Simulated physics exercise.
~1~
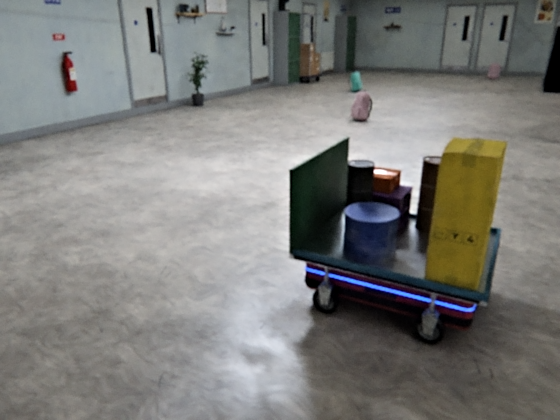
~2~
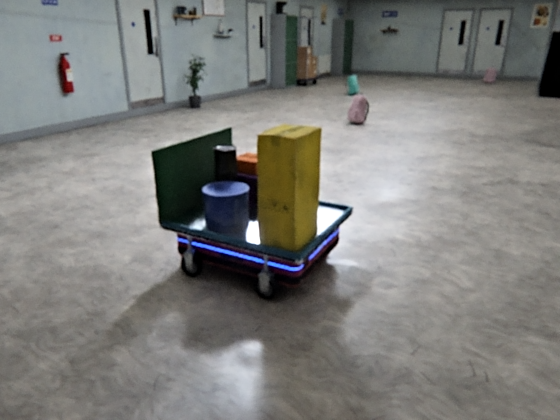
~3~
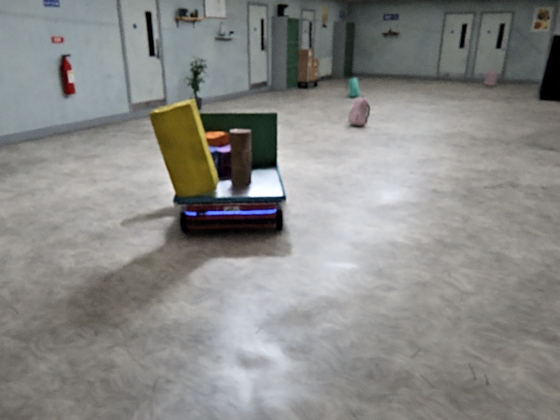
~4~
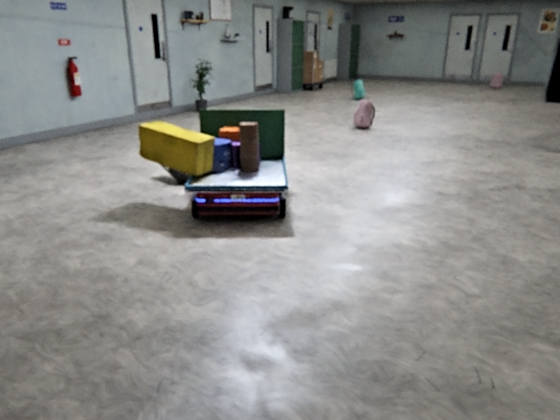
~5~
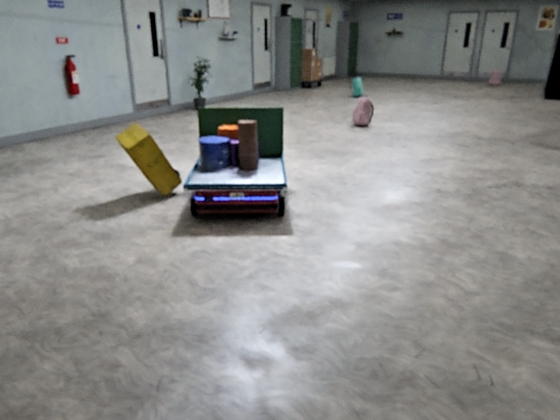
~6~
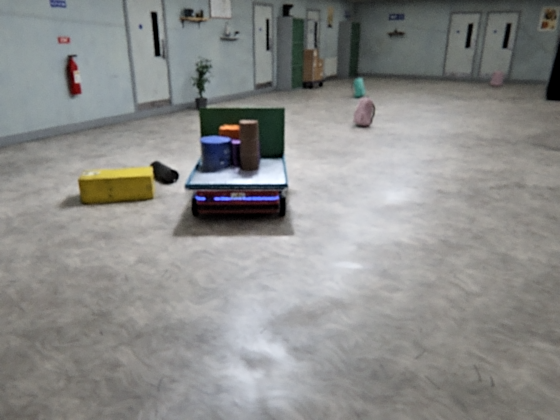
In a grey-floored hall, a loaded cart curving away and stopping, its yellow box and black canister toppling onto the floor.
